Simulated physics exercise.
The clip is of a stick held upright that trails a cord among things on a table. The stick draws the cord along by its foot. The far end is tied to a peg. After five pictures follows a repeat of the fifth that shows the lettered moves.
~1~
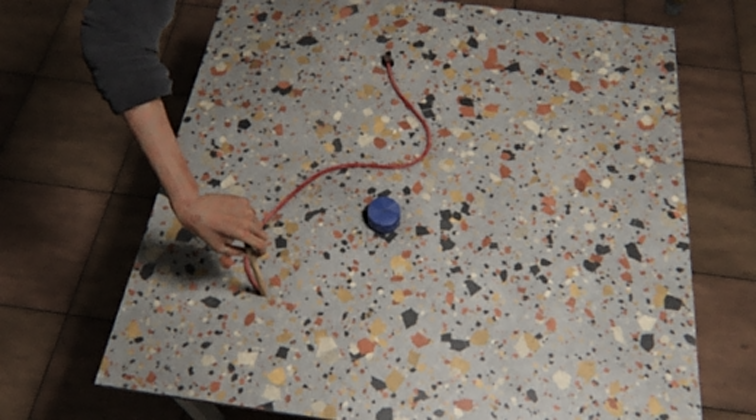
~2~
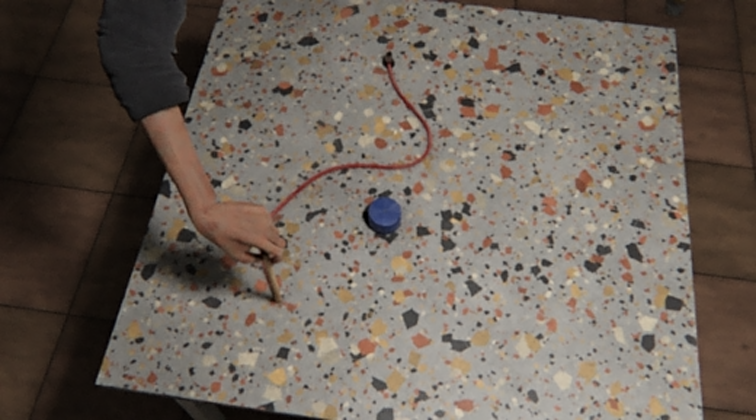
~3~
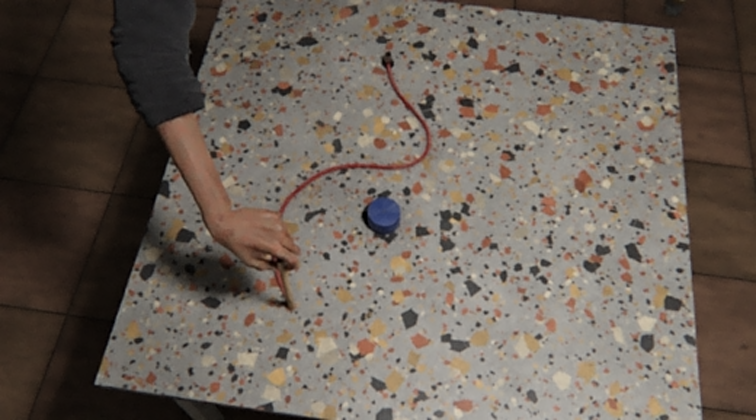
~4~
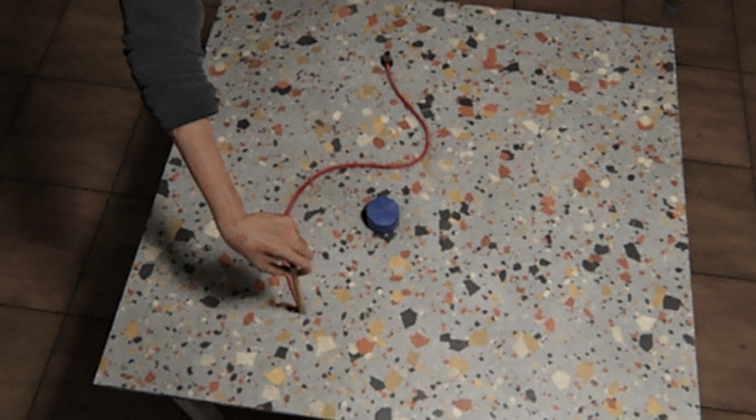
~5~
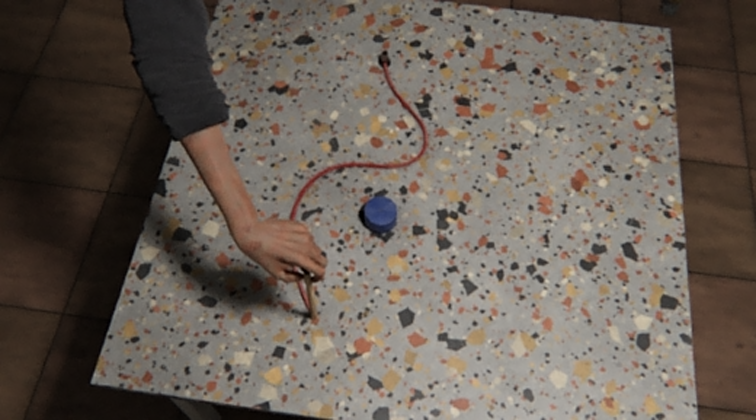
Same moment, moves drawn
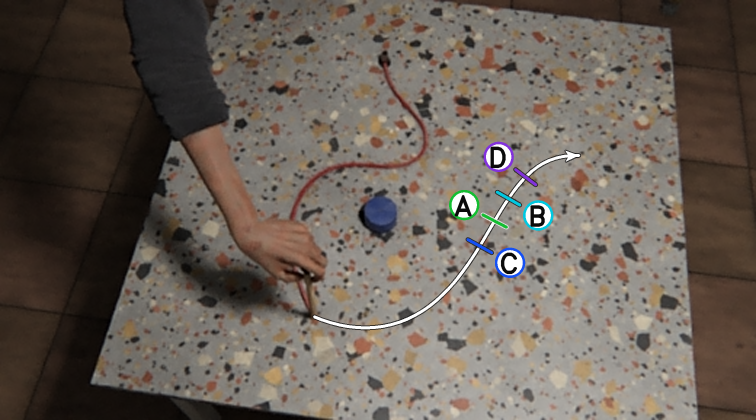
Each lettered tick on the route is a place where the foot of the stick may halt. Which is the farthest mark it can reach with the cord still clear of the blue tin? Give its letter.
The farthest safe stop is C.
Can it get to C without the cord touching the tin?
For that mark, yes.
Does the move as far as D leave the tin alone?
No.
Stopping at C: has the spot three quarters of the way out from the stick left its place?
By then, no.
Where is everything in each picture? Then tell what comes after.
Peg (388, 58); blue tin (384, 215), in the first picture.
Peg (389, 59); blue tin (385, 216), in the second picture.
Peg (388, 59); blue tin (384, 216), in the third picture.
Peg (387, 58); blue tin (383, 215), in the fourth picture.
Peg (385, 58); blue tin (381, 215), in the fifth picture.
On the marked copy, A at (495, 221); B at (509, 199); C at (480, 246); D at (526, 177); the route from (314, 317) via (472, 259) to (579, 156).
Following C. Soon after the start, foot of the stick (387, 326), middle of the cord (361, 167).
Later, foot of the stick (446, 291), middle of the cord (361, 169).
In the end, foot of the stick (480, 247), middle of the cord (361, 169); nothing has been touched.
As for the rest, A brings the cord against the tin; B brings the cord against the tin; D brings the cord against the tin.
